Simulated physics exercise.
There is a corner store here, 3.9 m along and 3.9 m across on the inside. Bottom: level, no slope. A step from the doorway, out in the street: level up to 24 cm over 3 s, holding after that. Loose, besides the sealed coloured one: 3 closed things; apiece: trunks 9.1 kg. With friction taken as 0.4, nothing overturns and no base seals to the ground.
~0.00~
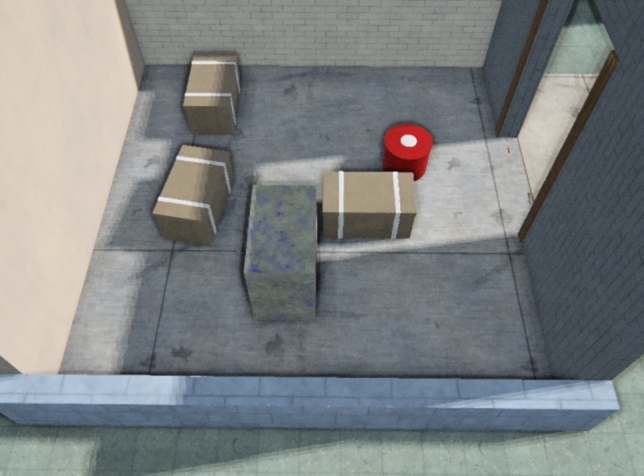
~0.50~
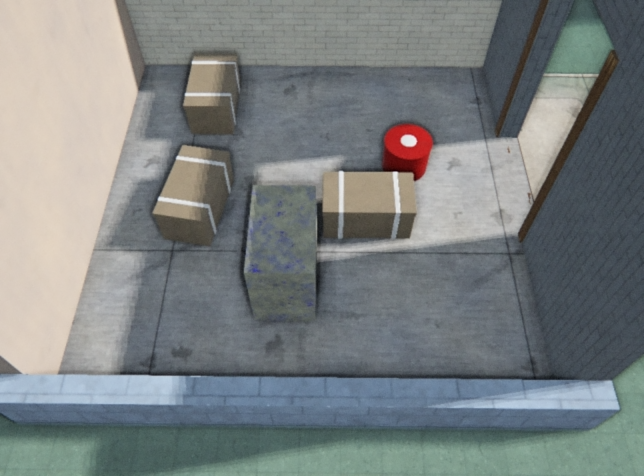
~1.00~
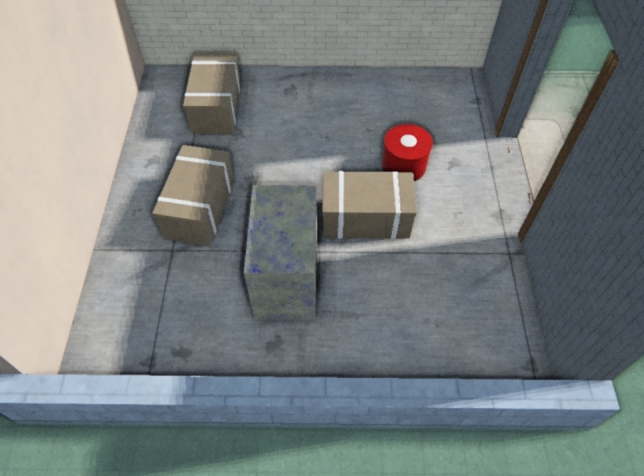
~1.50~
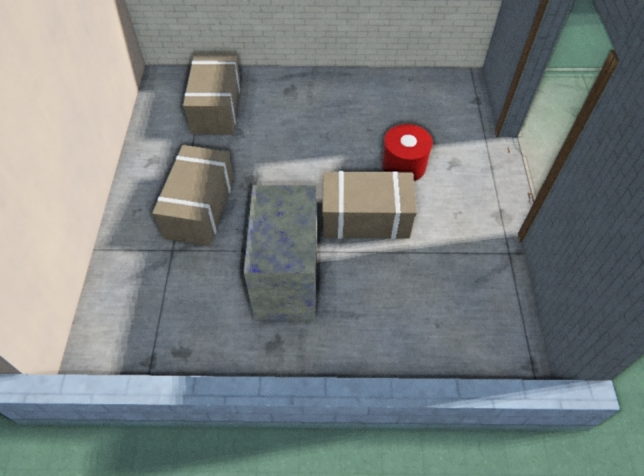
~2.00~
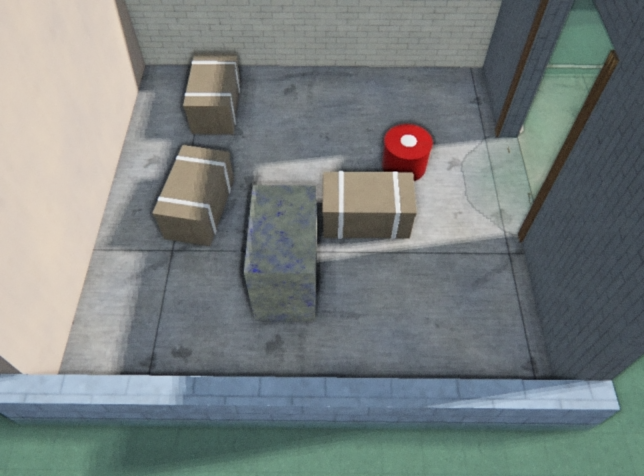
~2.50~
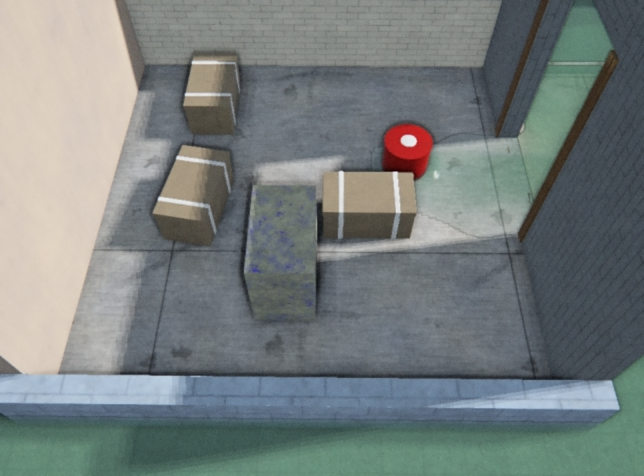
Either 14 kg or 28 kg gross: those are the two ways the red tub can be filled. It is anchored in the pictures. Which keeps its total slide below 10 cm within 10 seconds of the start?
No listed ballast does the job.
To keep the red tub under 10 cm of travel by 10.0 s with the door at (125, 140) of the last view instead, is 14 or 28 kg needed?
Lab note: Upper mass required.
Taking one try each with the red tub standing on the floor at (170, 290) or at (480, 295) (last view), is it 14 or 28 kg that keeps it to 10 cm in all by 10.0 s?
At the first spot the heavier mass is required, at the second the lesser mass is plenty.
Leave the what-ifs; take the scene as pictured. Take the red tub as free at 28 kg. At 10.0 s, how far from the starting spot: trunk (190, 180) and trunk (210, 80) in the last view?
First 120 cm, then 60 cm.
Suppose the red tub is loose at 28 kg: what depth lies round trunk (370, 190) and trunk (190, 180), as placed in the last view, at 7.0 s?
Depth approx. 7 cm / 10 cm.
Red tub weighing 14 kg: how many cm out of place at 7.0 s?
200 cm.
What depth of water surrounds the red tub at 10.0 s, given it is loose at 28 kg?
Depth: Approx. 13 cm.
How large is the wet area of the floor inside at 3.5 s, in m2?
About 5.0 m2.
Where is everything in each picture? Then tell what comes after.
The red tub at (409, 141) rests on the ground; water covers 0.0 m2; 0 of 4 have shifted, in the first frame.
The red tub at (409, 141), on the bottom; 0.0 m2 under water; 0 of 4 have shifted, in the second frame.
The red tub at (409, 141), on the bottom; water covers 0.0 m2; 0 of 4 have shifted, in the third frame.
The red tub at (409, 141) rests on the ground; 0.0 m2 under water; 0 of 4 have shifted, in the fourth frame.
The red tub at (409, 141) rests on the ground; water covers 0.3 m2; 0 of 4 have shifted, in the fifth frame.
The red tub at (409, 141), on the bottom; water covers 1.0 m2; 0 of 4 have shifted, in the sixth frame.
After 3.5 s the red tub would be 40 cm from its start with 14 kg and 4 cm from its start with 28 kg; 7 cm of water round it then.
After 4.5 s the red tub would be 111 cm from its start with 14 kg and 33 cm from its start with 28 kg; 6 cm of water round it then.
After 7.0 s the red tub would be 181 cm from its start with 14 kg and 35 cm from its start with 28 kg; 7 cm of water round it then.
After 10.0 s the red tub would be 276 cm from its start with 14 kg and 47 cm from its start with 28 kg; 13 cm of water round it then.
